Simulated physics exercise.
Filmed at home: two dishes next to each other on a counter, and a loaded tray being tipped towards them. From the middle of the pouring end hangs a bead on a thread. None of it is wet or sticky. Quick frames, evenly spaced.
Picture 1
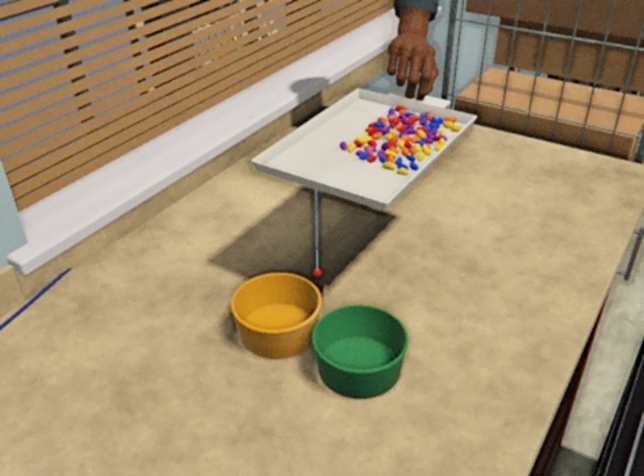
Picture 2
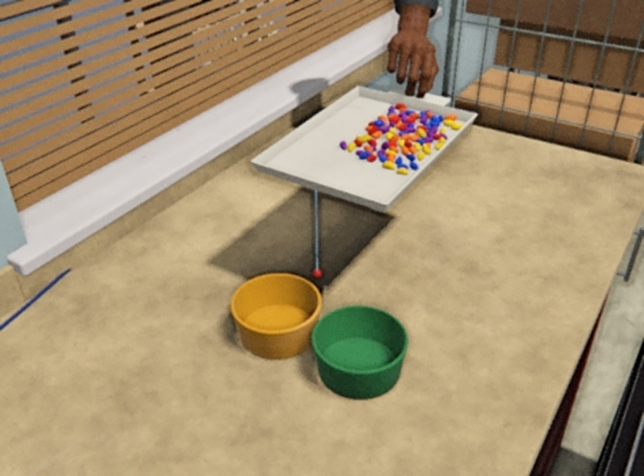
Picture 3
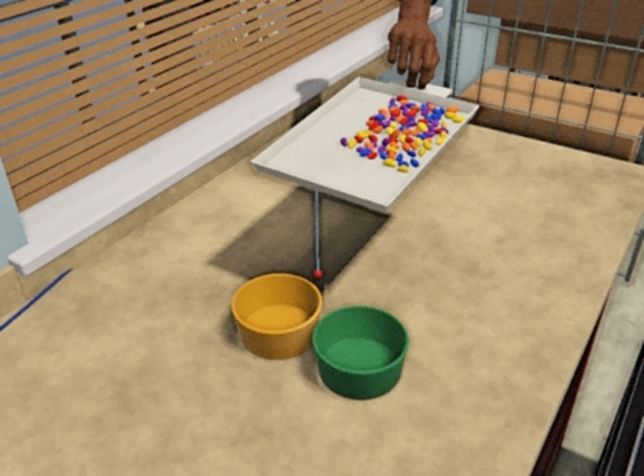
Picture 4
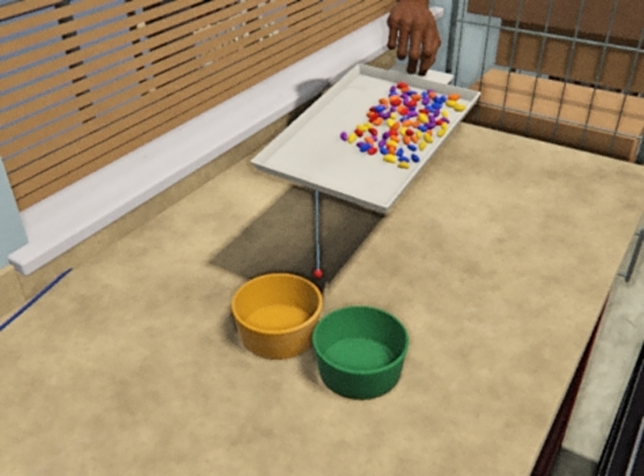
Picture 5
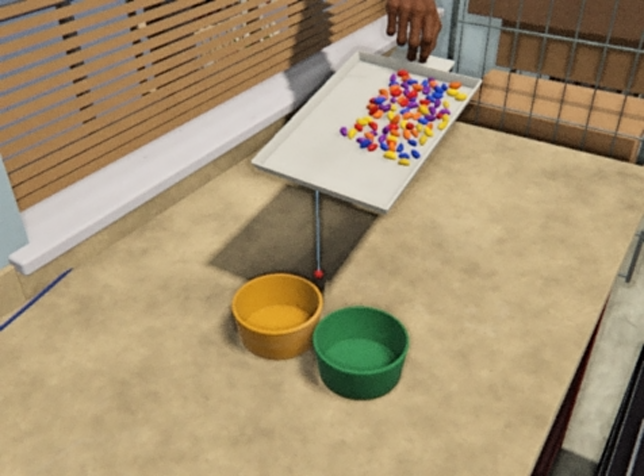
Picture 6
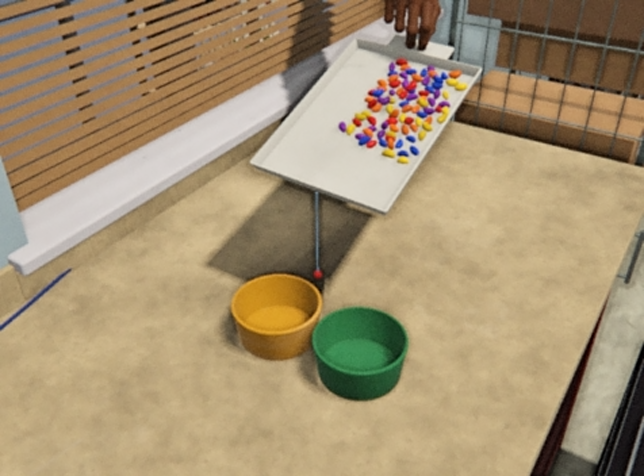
A hand raising the far end of a white tray of colourful jelly beans, steepening its tilt above orange and green dishes.
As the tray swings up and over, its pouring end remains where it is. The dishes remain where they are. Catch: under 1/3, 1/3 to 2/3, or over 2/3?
Over two parts in three.
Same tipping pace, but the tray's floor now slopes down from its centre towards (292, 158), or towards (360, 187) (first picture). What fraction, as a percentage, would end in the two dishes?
About 10 % and 70 %.
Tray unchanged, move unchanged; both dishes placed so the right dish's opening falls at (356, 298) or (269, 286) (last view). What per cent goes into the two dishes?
40 and 10 %.
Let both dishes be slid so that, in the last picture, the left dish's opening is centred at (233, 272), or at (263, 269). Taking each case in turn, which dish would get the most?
The one on the right side; the one on the right side.
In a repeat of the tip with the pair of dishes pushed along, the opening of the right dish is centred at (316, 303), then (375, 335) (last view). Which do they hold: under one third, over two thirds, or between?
In turn: The middle third; more than two thirds.
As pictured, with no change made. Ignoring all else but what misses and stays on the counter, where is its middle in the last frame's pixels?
Around (336, 326).
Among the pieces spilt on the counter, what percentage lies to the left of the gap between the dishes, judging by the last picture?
Close to 40 %.
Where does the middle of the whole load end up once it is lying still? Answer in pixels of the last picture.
Around (338, 356).
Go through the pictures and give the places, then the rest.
Corners of the pouring end at (256, 160) and (385, 200), level; middle of the load at (403, 136), jelly beans; left dish at (251, 339); right dish at (336, 378); bead on its thread at (317, 273), in the first frame.
Corners of the pouring end at (256, 160) and (385, 201), level; middle of the load at (403, 135), in the second frame.
Corners of the pouring end at (257, 160) and (385, 202), tipped barely, lowest at the right corner; middle of the load at (404, 129), in the third frame.
Corners of the pouring end at (256, 160) and (385, 203), tipped a little, lowest at the right corner; middle of the load at (404, 120), in the fourth frame.
Corners of the pouring end at (256, 160) and (385, 205), tipped a little, lowest at the right corner; middle of the load at (405, 112), in the fifth frame.
Corners of the pouring end at (255, 161) and (384, 207), tipped clearly, lowest at the right corner; middle of the load at (404, 104); left dish at (251, 340); right dish at (336, 380), in the sixth frame.
Soon, tray tipped steeply; about two thirds on the tray; a small part in the right dish; about a third in the air.
A while on, tray tipped right over; about a quarter on the tray; about a third in the right dish; about a quarter in the left dish; a small part outside both; about a quarter in the air.
Towards the end, tray tipped past a quarter turn; about half in the right dish; about a third in the left dish; a small part outside both.
Finally, tray tipped past a quarter turn; about half in the right dish; about a third in the left dish; a small part outside both.
